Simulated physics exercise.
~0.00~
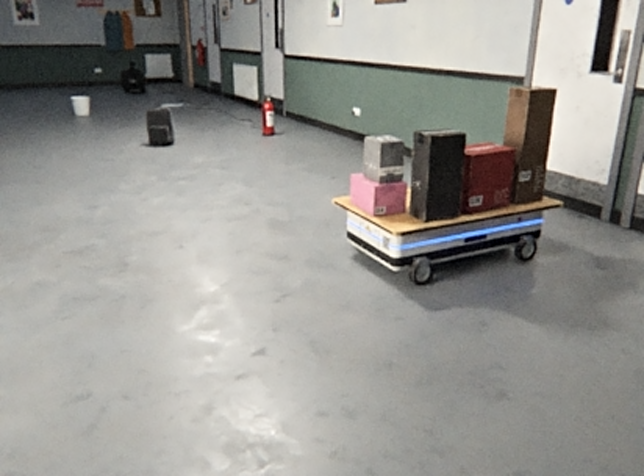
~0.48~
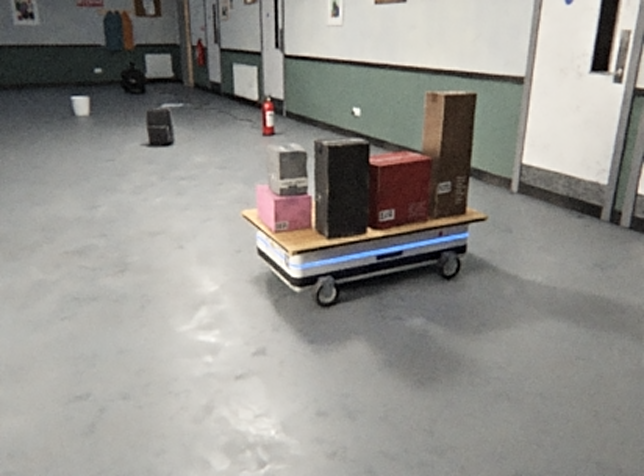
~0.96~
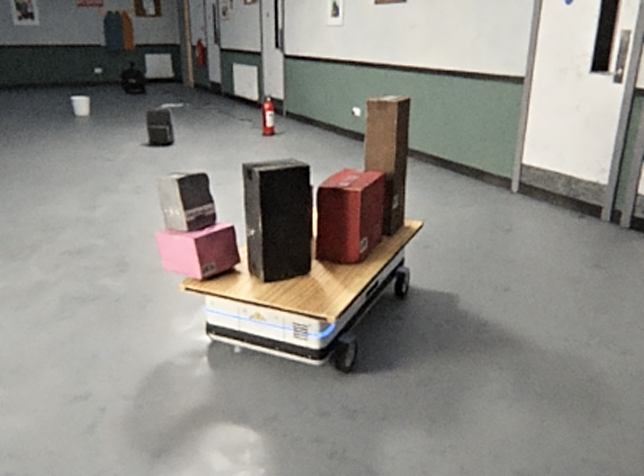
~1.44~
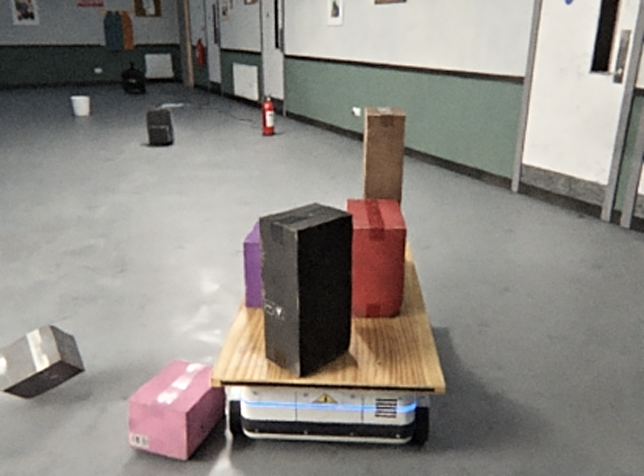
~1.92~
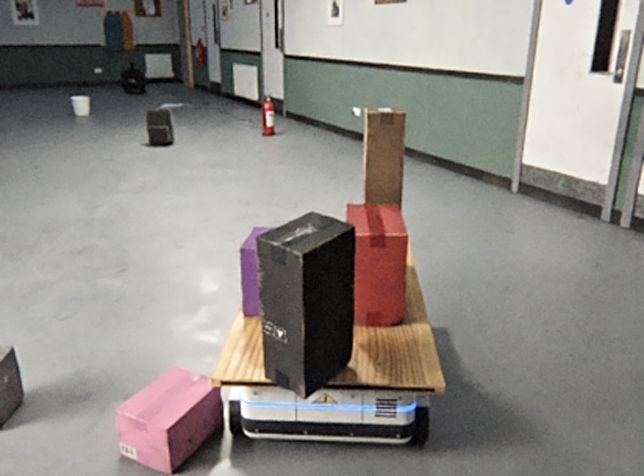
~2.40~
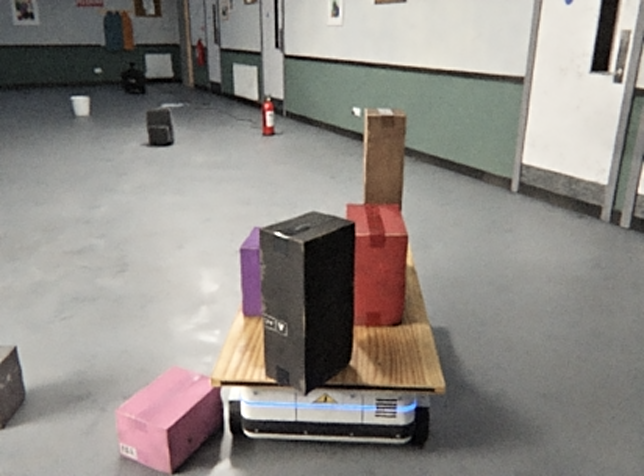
A robot cart turns sharply and stops, spilling the grey and pink boxes onto the floor.
